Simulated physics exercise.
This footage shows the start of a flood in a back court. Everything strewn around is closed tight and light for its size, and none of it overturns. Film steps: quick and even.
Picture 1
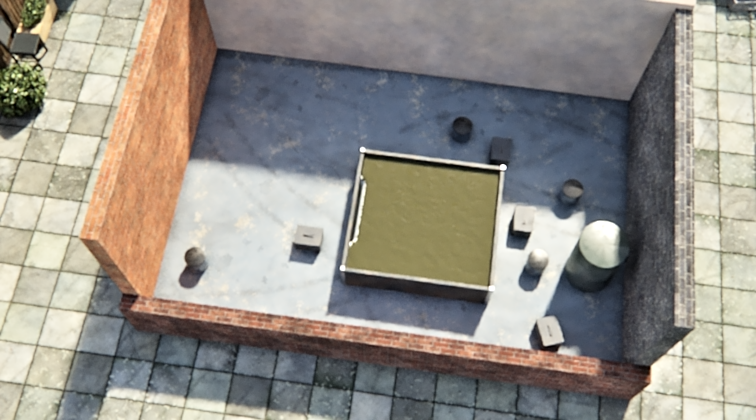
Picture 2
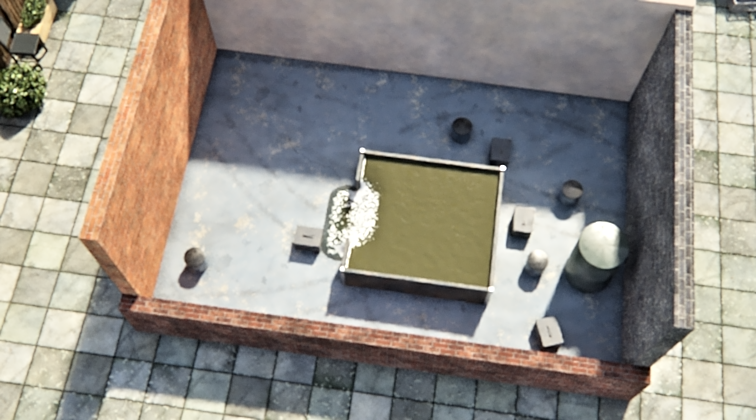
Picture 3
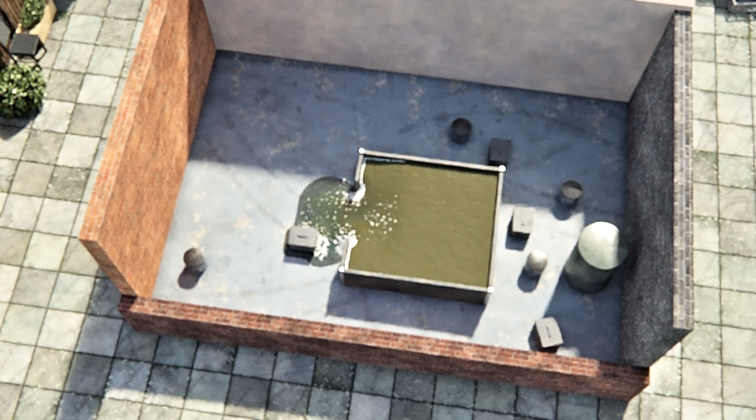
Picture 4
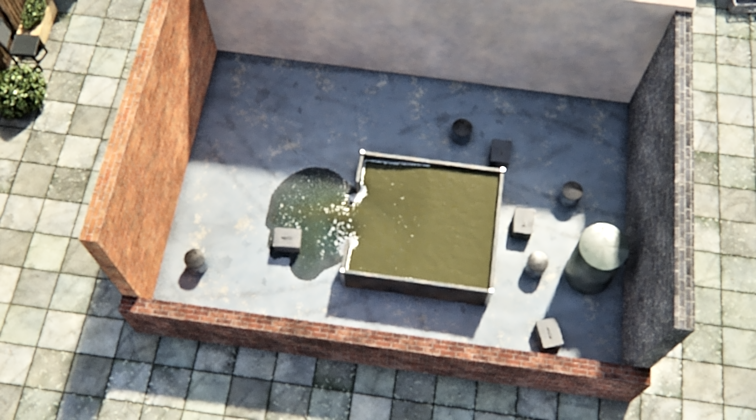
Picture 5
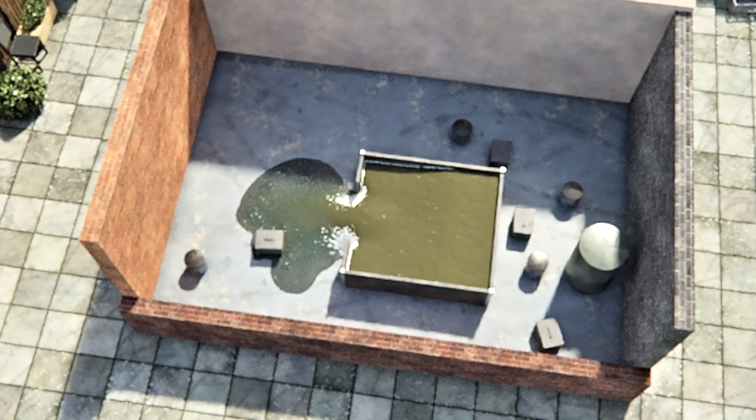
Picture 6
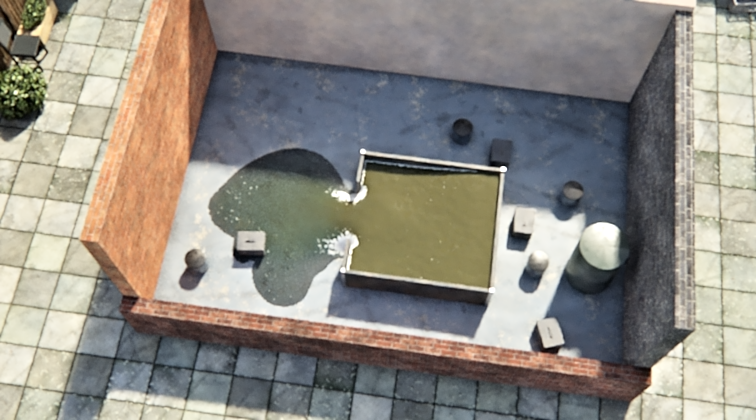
The clip shows a walled court where murky water bursts through the left side of a raised rectangular tank and spreads leftward across the floor, pushing one small grey box left while the other scattered objects stay still.
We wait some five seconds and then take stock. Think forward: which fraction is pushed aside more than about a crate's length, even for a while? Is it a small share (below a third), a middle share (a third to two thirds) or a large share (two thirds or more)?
A small share, below a third.
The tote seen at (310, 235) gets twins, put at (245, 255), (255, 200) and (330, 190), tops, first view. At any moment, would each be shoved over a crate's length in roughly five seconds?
Outcome per entry: Knocked aside / knocked aside / knocked aside.
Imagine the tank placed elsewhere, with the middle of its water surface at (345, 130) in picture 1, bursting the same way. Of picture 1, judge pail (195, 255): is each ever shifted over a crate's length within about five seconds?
Observation - reached that distance.
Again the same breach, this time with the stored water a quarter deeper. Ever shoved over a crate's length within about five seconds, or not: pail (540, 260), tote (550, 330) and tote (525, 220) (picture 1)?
In the order you named them: Stayed within the threshold, stayed within the threshold, stayed within the threshold.
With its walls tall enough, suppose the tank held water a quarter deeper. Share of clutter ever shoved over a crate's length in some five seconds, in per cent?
Around 40 in a hundred.
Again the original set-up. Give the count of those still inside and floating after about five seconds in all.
2.
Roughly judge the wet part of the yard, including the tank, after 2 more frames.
30 %.
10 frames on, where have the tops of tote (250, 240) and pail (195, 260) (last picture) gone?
First object near (169, 271); second object near (162, 291).
A moment on, 1 of 8 are well off their spots; 0 afloat.
Next, 2 of 8 are well off their spots; 2 afloat.
Later, 2 of 8 are well off their spots; 2 afloat.
In the end, 2 of 8 are well off their spots, and 2 have been at some point; 2 afloat.
